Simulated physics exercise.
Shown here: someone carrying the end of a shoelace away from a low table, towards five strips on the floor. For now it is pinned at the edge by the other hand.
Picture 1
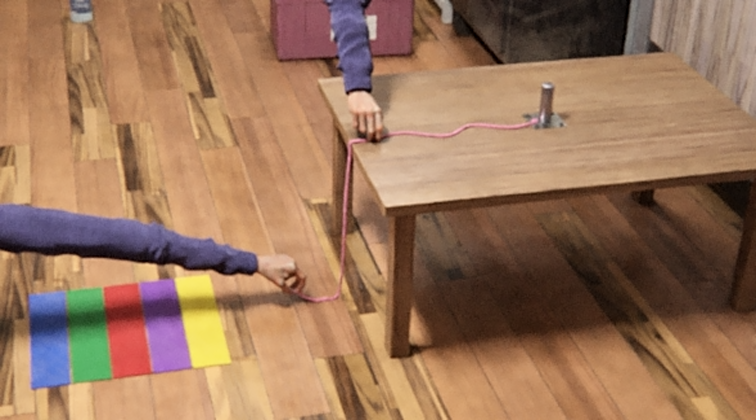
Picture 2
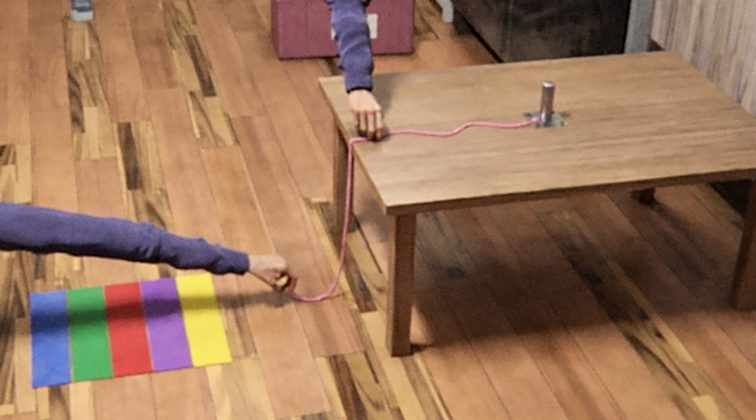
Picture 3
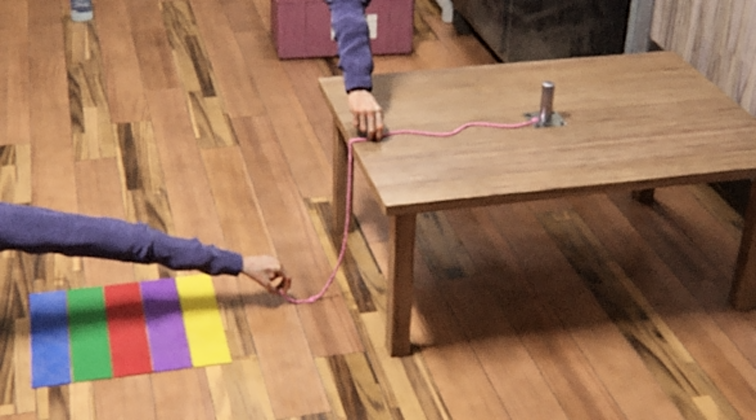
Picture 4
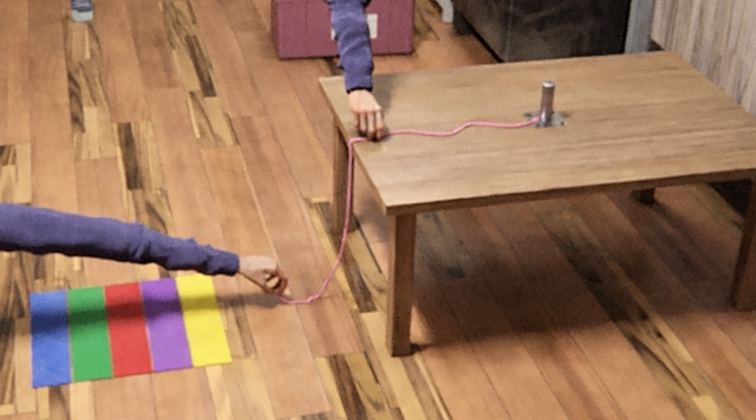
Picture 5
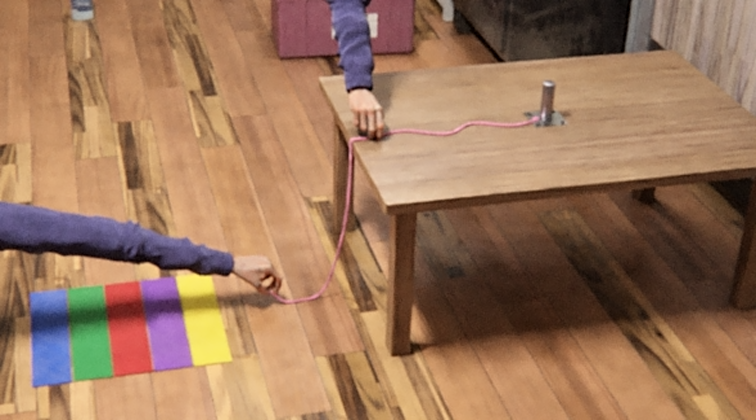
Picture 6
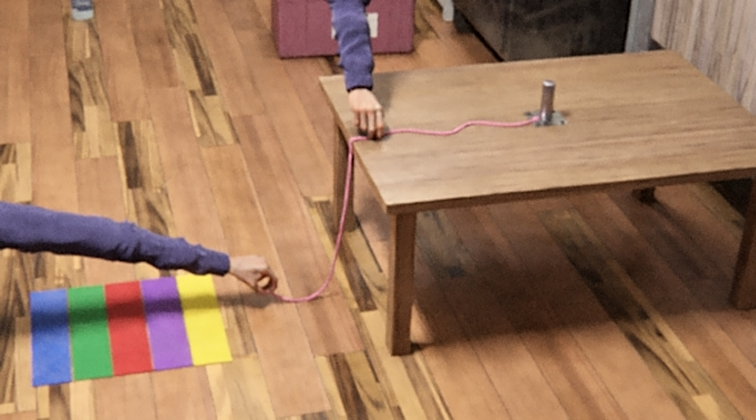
On a wooden floor beside a low table, one hand pinned a pink string at the table's edge while another hand drew its end slightly left, near five coloured strips.
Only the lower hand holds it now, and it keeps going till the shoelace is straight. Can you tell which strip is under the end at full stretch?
Yes, the purple one.
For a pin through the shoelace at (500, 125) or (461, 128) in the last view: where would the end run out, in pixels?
In order: Close to (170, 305) and close to (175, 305).
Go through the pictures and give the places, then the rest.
End (295, 291); yellow (208, 348); purple (170, 353); red (130, 358); green (91, 363); blue (50, 368), in the first frame.
End (287, 291); shoelace through (511, 126) (452, 134) (389, 134) (350, 171) (346, 232) (332, 290), in the second frame.
End (281, 292), in the third frame.
End (278, 292); shoelace through (511, 126) (452, 134) (389, 134) (351, 171) (346, 232) (323, 288), in the fourth frame.
End (272, 292), in the fifth frame.
End (268, 292); shoelace through (511, 125) (452, 133) (389, 133) (350, 170) (341, 231) (323, 288), in the sixth frame.
Soon after, end near (223, 297); short of the strips.
Then, end near (188, 301); over yellow.
At full stretch, end near (167, 304); over purple. Over purple.
